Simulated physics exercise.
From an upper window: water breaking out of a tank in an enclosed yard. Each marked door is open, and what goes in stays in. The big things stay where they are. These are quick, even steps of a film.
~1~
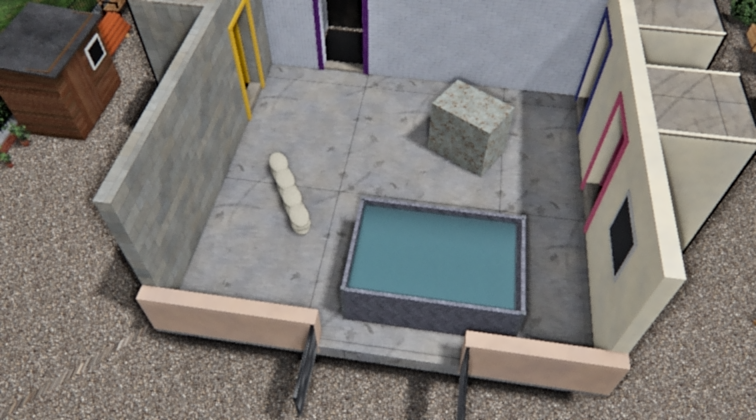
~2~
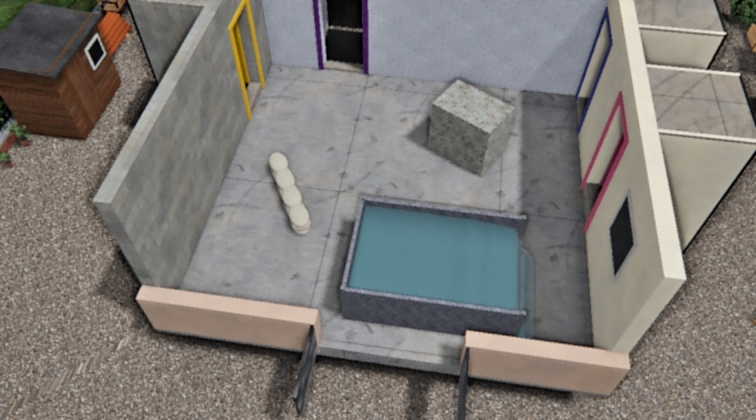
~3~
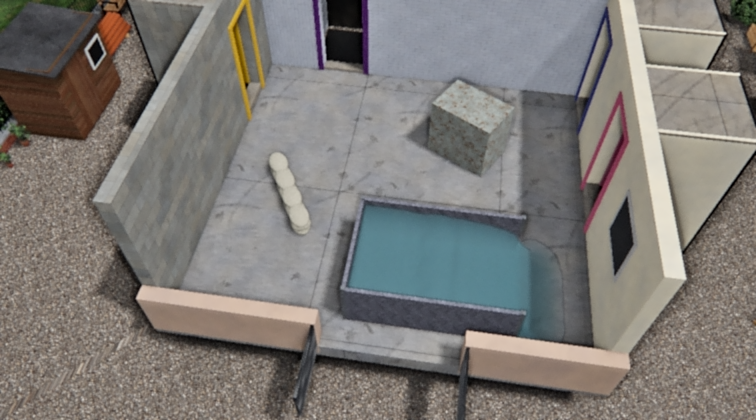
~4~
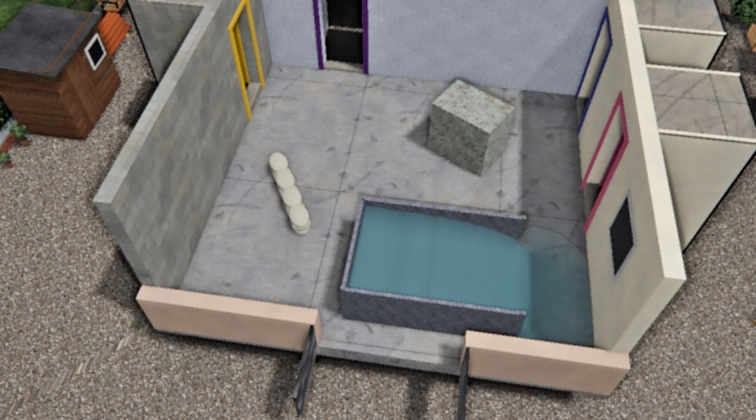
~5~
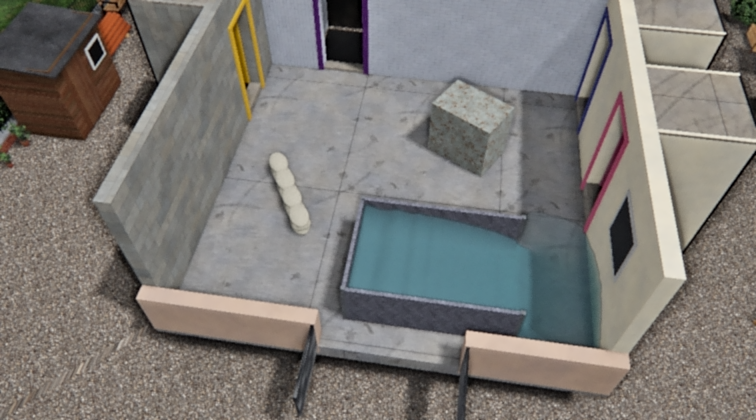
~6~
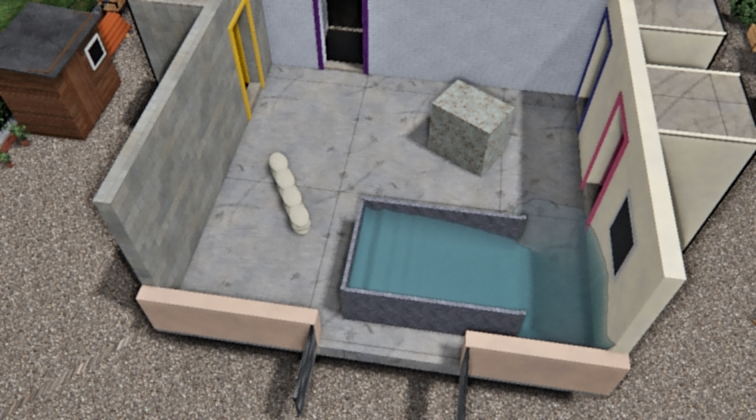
In an enclosed yard seen from above, a stone-edged tank of still water lost its right side, and the water poured out through the gap and spread across the paving to the right wall.
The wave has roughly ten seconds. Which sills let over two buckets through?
In the end: The purple door holds within the limit; the pink door holds within the limit; the blue door floods; the yellow door holds within the limit.
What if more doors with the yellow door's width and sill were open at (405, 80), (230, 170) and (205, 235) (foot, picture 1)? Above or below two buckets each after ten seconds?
In that order: Lets less in, is under, stays under.
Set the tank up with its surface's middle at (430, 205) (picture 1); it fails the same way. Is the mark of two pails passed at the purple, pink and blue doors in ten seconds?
Purple door is over; pink door floods; blue door passes that mark.
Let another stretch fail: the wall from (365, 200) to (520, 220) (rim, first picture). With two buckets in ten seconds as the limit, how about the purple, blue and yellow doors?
One by one: The purple one lets more in; the blue one lets more in; the yellow one passes that mark.
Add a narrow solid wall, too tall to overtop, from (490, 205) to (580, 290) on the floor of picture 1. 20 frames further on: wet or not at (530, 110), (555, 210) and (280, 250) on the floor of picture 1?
In that order: Awash, flooded, free of water.
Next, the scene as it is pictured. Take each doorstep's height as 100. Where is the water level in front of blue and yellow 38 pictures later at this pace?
In turn 110 and 80 per cent.
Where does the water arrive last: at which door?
It is the door marked yellow.
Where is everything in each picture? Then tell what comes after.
The first picture shows the open tank at (437, 255) is whole and still.
In the second picture, the front is at a hidden place, out from the gap at (514, 284).
In the third picture, water pours out at (514, 285) and has run to a hidden place.
In the fourth picture, the front is at a hidden place, out from the gap at (513, 286).
In the fifth picture, water pours out at (513, 286) and has run to (585, 232).
In the sixth picture, the front is at (584, 214), out from the gap at (513, 286).
A moment on, water covers 15 % of the floor; the purple door not reached, the pink door wet at the sill, nothing in, the blue door not reached, the yellow door not reached.
Next, water covers 30 % of the floor; the purple door not reached, the pink door wet at the sill, nothing in, the blue door wet at the sill, nothing in, the yellow door not reached.
Then, water covers 50 % of the floor; the purple door not reached, the pink door under two buckets in, the blue door under two buckets in, the yellow door not reached.
Later, water covers 85 % of the floor; the purple door wet at the sill, nothing in, the pink door under two buckets in, the blue door far over two buckets in, the yellow door wet at the sill, nothing in.
In the end, water covers 95 % of the floor; the purple door wet at the sill, nothing in, the pink door under two buckets in, the blue door far over two buckets in, the yellow door wet at the sill, nothing in.
